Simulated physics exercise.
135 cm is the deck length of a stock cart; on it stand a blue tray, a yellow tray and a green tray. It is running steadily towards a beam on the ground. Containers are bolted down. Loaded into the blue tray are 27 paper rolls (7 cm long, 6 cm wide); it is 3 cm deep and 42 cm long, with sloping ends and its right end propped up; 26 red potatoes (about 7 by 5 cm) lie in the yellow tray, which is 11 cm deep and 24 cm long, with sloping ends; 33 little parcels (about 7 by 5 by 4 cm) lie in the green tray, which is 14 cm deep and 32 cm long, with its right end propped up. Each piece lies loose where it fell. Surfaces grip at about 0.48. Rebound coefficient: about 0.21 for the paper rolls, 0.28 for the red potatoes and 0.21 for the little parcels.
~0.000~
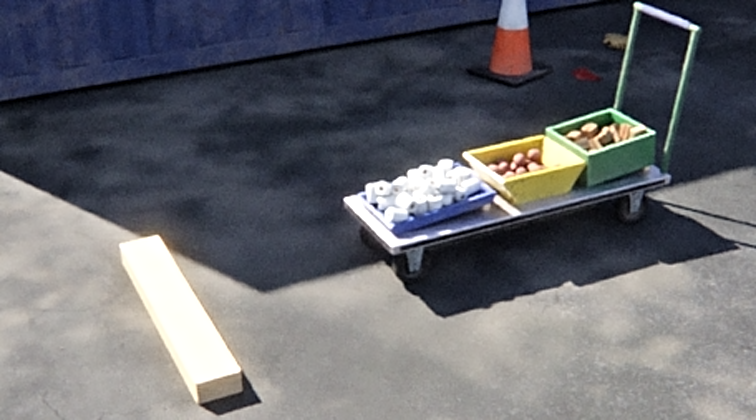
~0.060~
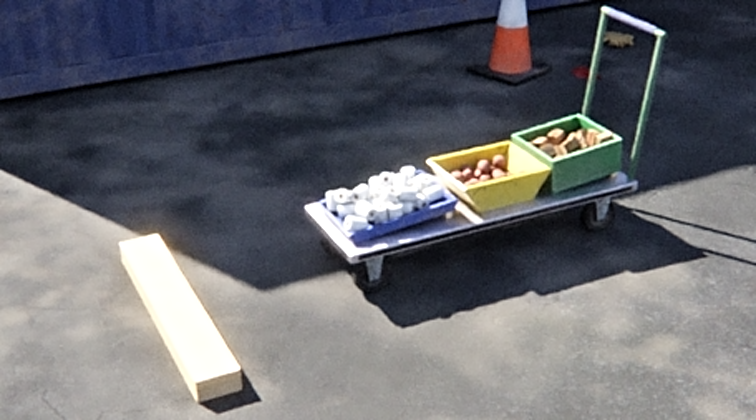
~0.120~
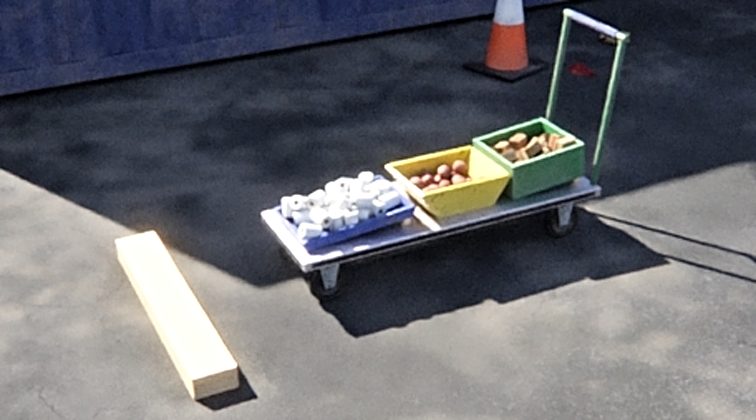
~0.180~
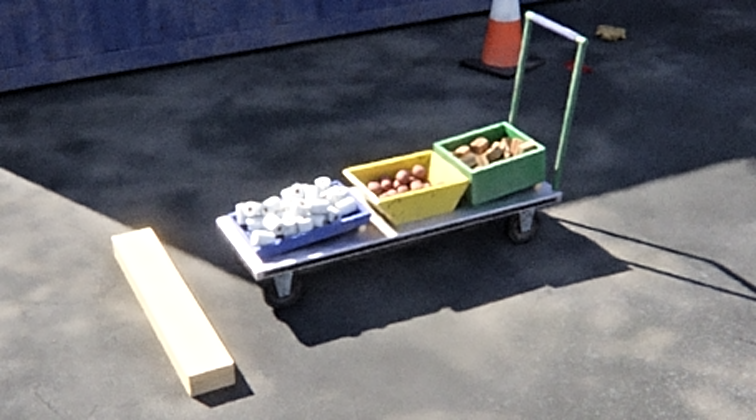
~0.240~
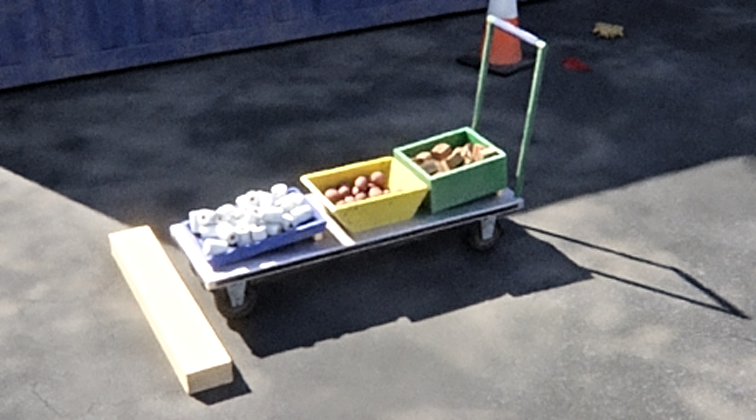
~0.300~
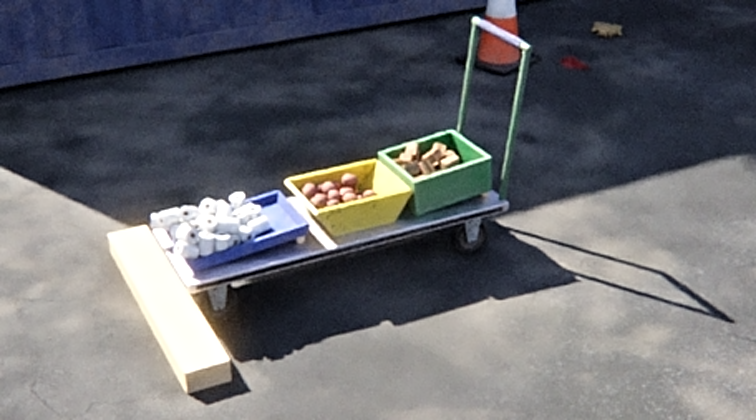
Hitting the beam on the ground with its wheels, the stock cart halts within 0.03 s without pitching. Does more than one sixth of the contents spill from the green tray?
The escaping share fails to reach a sixth.
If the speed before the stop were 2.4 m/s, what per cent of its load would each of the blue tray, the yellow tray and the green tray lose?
In that case the blue tray sheds 50 per cent of its load, the yellow tray 0 per cent, and the green tray 0 per cent.
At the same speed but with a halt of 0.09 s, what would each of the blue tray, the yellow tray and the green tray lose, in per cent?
With that change, blue tray 60 per cent, yellow tray 0 per cent, green tray 0 per cent.
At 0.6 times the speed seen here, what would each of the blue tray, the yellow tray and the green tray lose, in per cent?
In that case the blue tray sheds 40 per cent, the yellow tray 0 per cent and the green tray 0 per cent.
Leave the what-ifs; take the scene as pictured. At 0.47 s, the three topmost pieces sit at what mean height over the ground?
Mean height: Some 46 cm.
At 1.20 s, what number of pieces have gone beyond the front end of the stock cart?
Roughly 16.
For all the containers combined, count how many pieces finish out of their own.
Pieces: Around 25.
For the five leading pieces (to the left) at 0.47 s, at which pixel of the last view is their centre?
Around (92, 256) in pixels.
After 0.35 s, the blue tray is down by 7 of 27, the yellow tray has all 26 and the green tray has all 33.
After 0.47 s, the blue tray is down by 15 of 27, the yellow tray is down by 3 of 26 and the green tray is down by 1 of 33.
After 0.70 s, the blue tray is down by 17 of 27, the yellow tray is down by 5 of 26 and the green tray is down by 2 of 33.
When it is over (at 1.20 s), the blue tray is down by 17 of 27, the yellow tray is down by 5 of 26 and the green tray is down by 2 of 33. Asked share, 2 of 33, 6 per cent.
